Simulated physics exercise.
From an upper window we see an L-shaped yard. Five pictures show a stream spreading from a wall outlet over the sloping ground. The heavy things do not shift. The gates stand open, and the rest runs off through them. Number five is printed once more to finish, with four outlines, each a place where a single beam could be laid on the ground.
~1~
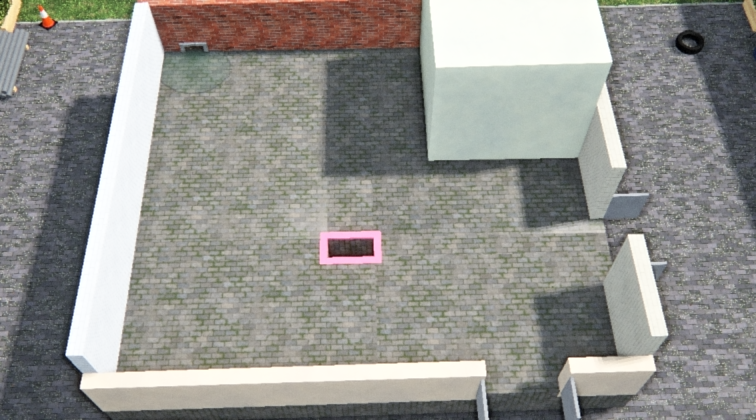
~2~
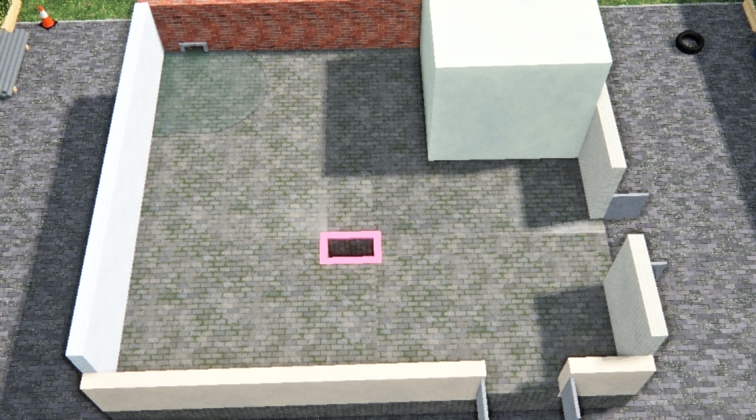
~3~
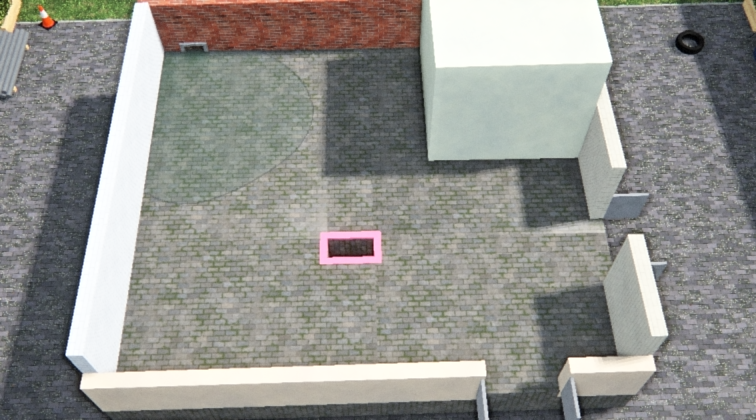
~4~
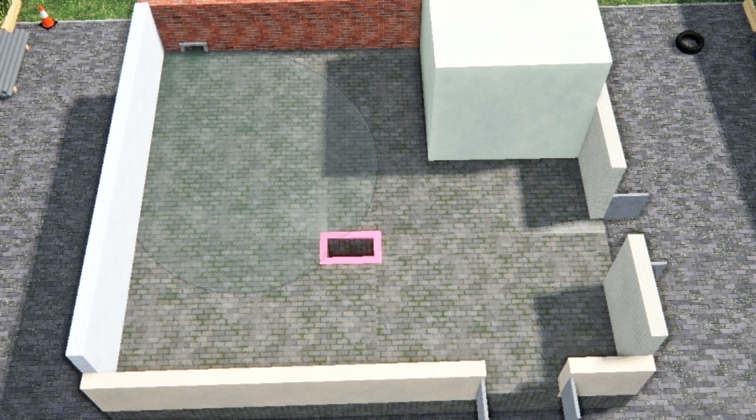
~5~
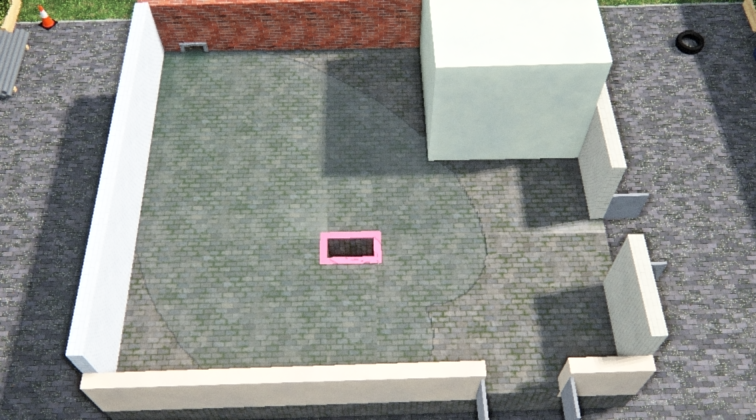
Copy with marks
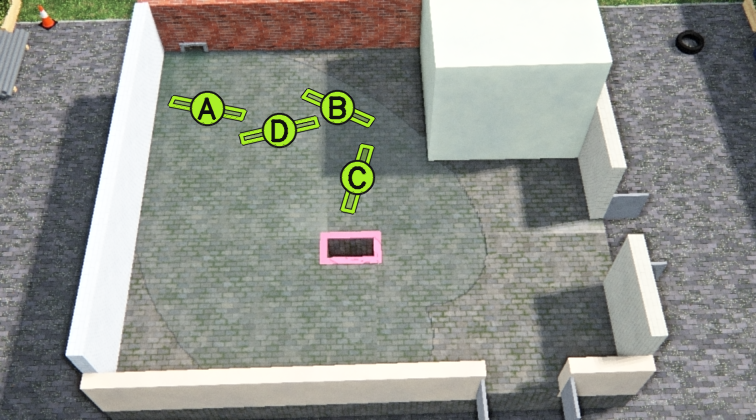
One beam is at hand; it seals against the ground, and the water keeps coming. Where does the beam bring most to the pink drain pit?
C beats the others.
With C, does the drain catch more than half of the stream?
No.
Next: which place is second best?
The answer is B.
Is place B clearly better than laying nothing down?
No, it changes little.
In lime, A from (172, 101) to (242, 115); B from (305, 93) to (370, 122); C from (347, 210) to (366, 146); D from (242, 138) to (316, 121).
Choosing A, about 14 % of the stream goes into the pink drain pit, about 86 % out by the gates.
Choosing B, about 23 % of the stream goes into the pink drain pit, about 77 % out by the gates.
Choosing C, about 35 % of the stream goes into the pink drain pit, about 64 % out by the gates.
Choosing D, about 15 % of the stream goes into the pink drain pit, about 85 % out by the gates.
